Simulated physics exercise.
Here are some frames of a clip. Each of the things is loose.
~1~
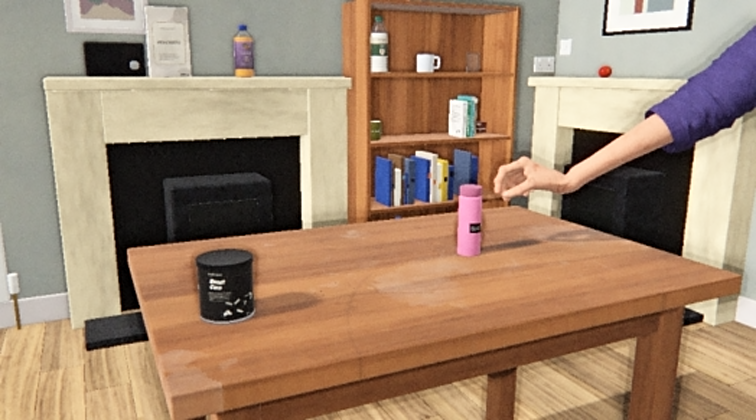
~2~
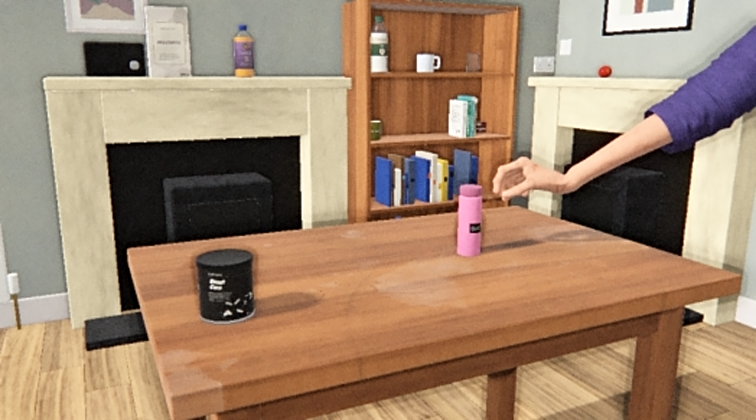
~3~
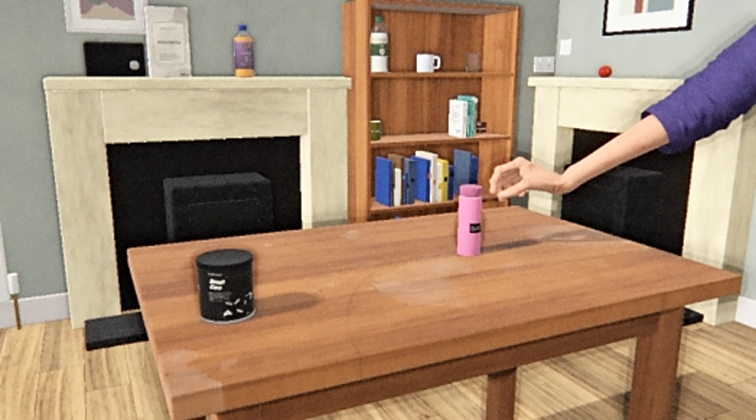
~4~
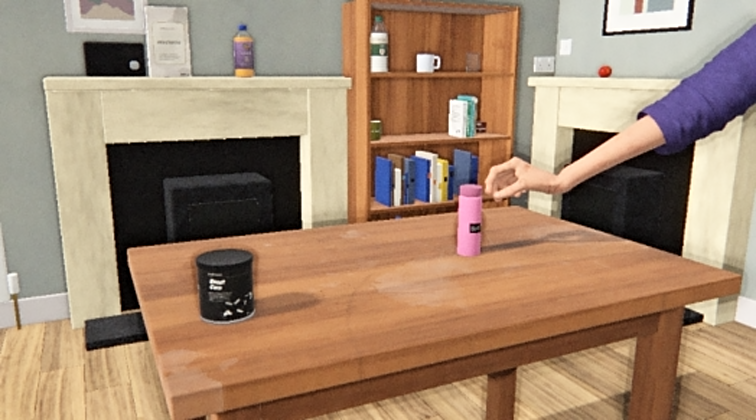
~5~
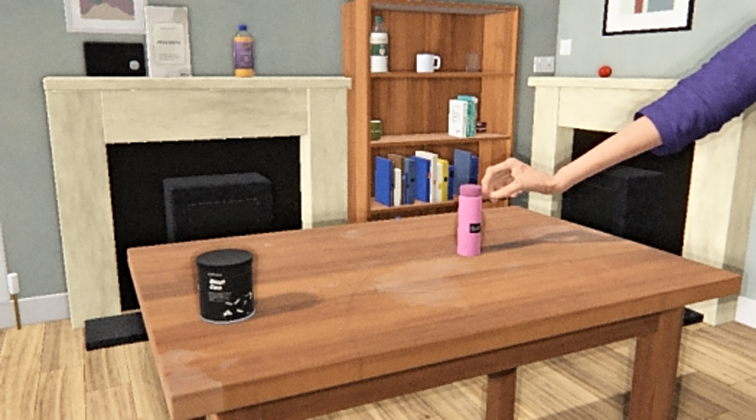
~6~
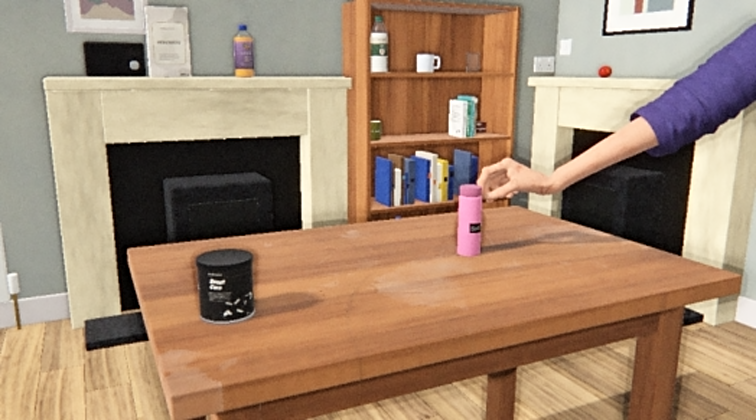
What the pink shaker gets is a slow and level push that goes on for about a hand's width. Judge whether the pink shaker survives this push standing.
It tips.
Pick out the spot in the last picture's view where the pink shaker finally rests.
In the last picture, near pixel (422, 249).
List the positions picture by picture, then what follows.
In the first picture, pink shaker (470, 221).
In the second picture, pink shaker (470, 221).
In the third picture, pink shaker (470, 221).
In the fourth picture, pink shaker (470, 221).
In the fifth picture, pink shaker (470, 221).
In the sixth picture, pink shaker (470, 221).
Then, 0.50 s on from there, pink shaker turned 20° from how it was put near (459, 220).
Then, 0.80 s on from there, pink shaker on its side near (428, 249).
Then, 1.00 s on from there, pink shaker on its side near (422, 249).
Then, 2.40 s on from there, pink shaker resting near (422, 249).
In the end, toppled on the table, pink shaker. At the end, from the last picture's camera, pink shaker near (422, 249).
